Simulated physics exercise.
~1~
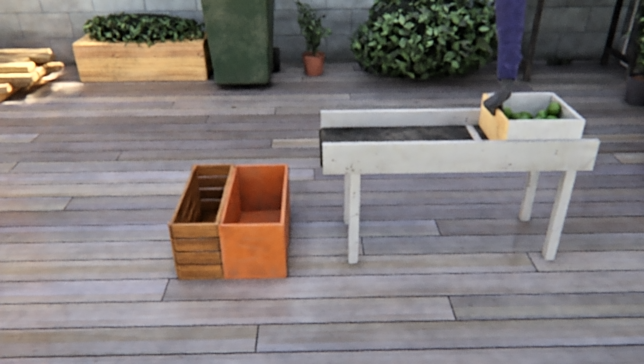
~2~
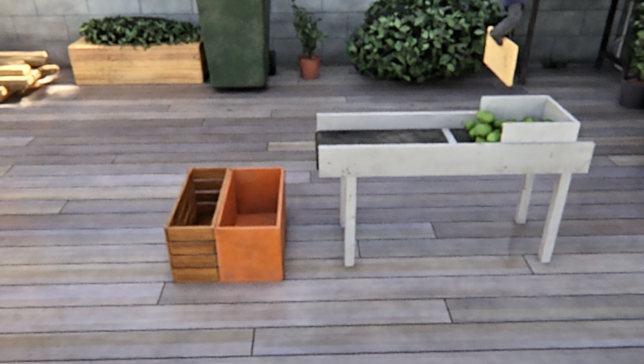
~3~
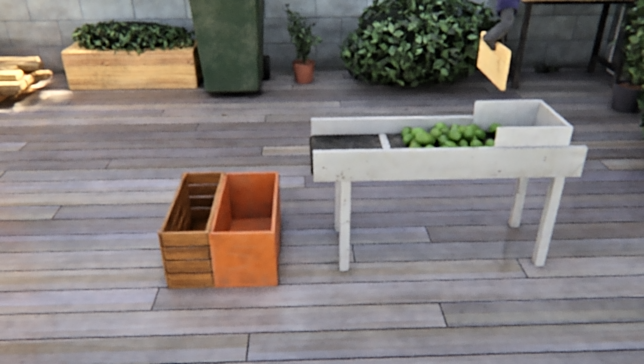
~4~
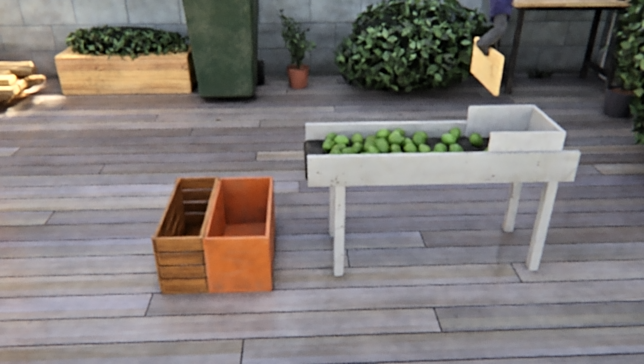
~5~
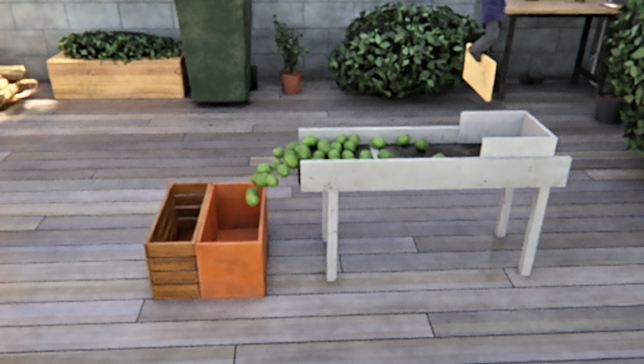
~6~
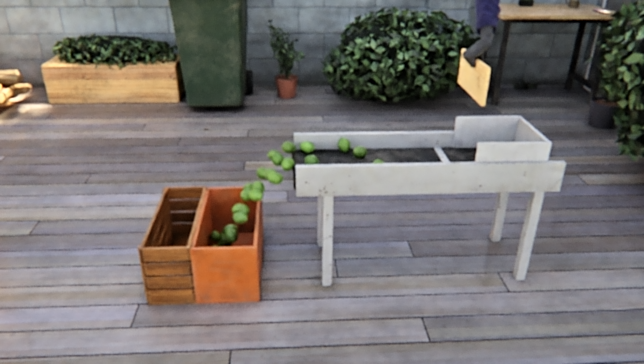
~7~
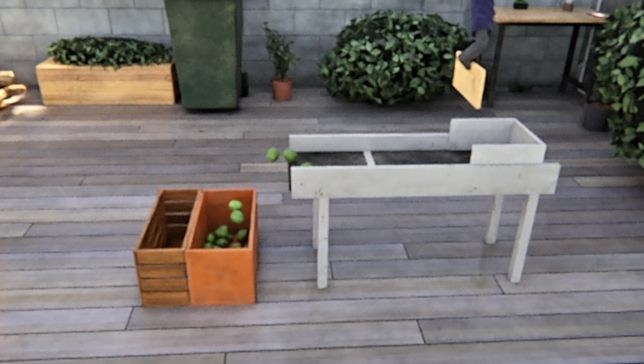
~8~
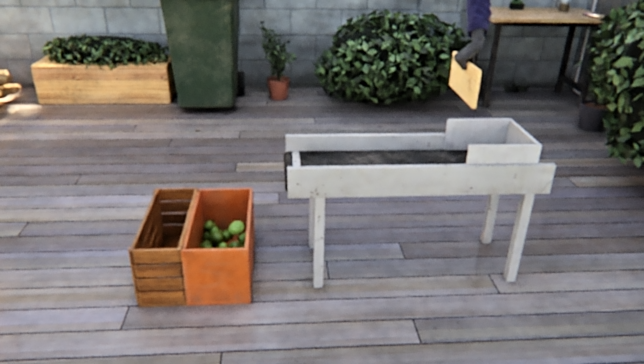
We see a wooden gate lift from a white pen on a raised conveyor, and the belt carries green limes left until they spill off its end in a stream, dropping into the orange tote beside a wooden tub, where they finally lie piled as the belt is left empty.
